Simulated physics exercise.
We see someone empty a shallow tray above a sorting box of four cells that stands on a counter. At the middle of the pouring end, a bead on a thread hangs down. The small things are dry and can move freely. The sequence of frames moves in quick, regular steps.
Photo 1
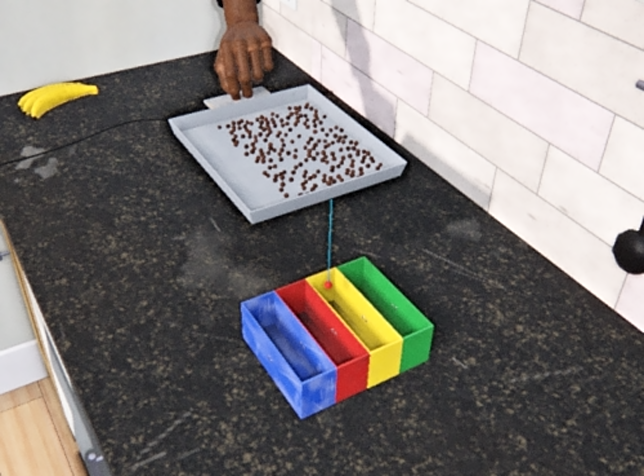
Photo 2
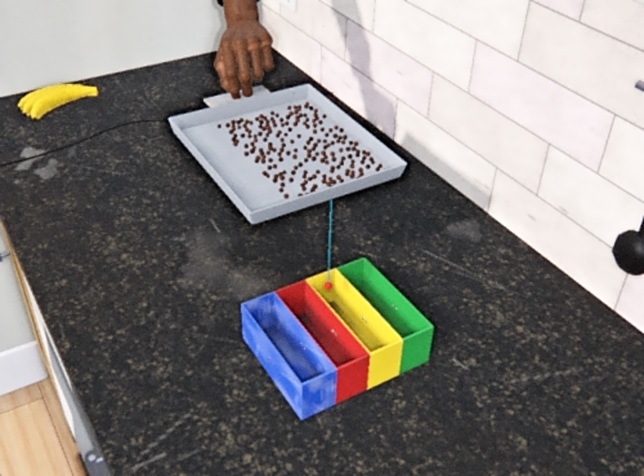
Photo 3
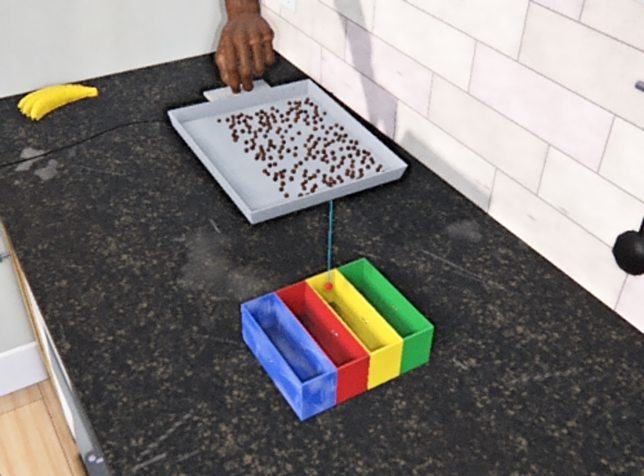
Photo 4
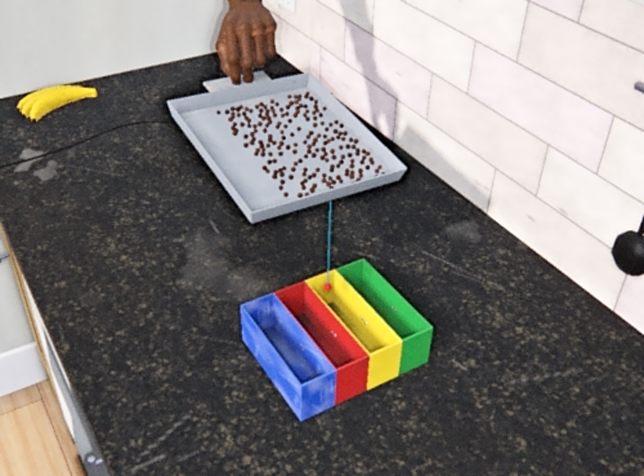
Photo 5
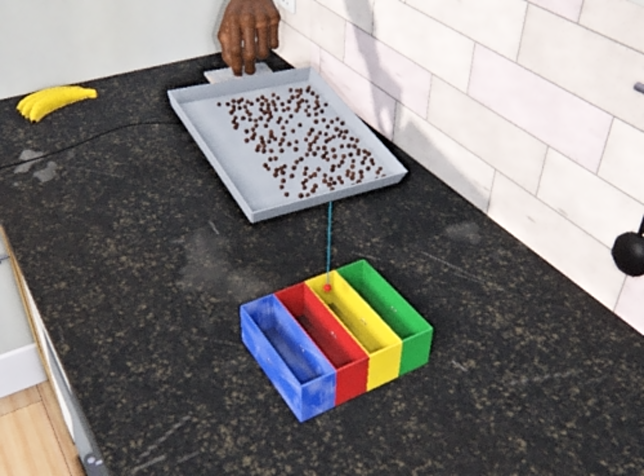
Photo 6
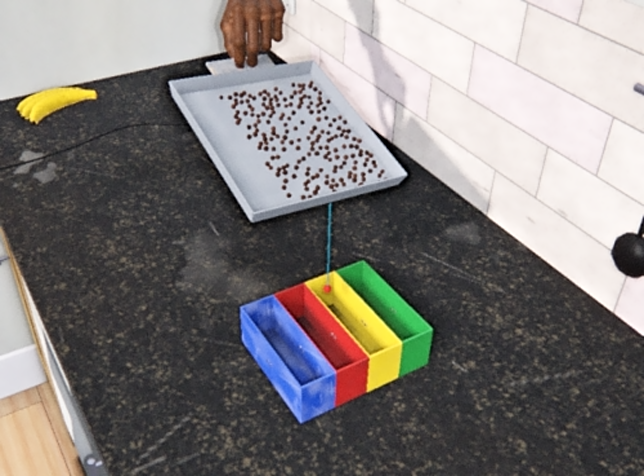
A hand raises the back of a gray tray of small brown berries, tilting it rightward.
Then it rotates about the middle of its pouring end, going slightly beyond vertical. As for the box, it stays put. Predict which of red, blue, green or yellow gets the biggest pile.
The biggest pile lands in green.
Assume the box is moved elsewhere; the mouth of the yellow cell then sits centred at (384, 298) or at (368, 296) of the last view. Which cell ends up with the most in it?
Try 1 - green; try 2 - the cell in green.
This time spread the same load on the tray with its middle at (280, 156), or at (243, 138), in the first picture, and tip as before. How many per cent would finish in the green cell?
Roughly 40 and 30 percent, in that order.
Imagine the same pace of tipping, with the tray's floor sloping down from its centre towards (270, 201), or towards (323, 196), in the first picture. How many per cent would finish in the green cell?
Close to 0 percent first and close to 20 percent second.
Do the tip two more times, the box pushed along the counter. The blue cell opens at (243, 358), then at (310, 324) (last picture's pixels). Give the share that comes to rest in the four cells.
It would be roughly 0 per cent in the first placement and roughly 90 per cent in the second.
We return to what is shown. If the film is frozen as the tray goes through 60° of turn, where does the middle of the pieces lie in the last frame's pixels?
I'd put the middle of the pieces at roughly (367, 178).
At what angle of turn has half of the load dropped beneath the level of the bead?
Roughly 105°.
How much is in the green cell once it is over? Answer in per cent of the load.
That share is close to 30 %.
Shortly afterwards, tray tipped steeply; all but a few on the tray; a little falling or outside the box.
Next, tray tipped right over; near half on the tray; only a few in the green cell; near half falling or outside the box.
Some moments later, tray tipped past a quarter turn; near a quarter in the green cell; a little in the yellow cell; near two thirds falling or outside the box.
In the end, tray tipped past a quarter turn; near a quarter in the green cell; a little in the yellow cell; none at all in the blue cell; none at all in the red cell; near two thirds outside the box.
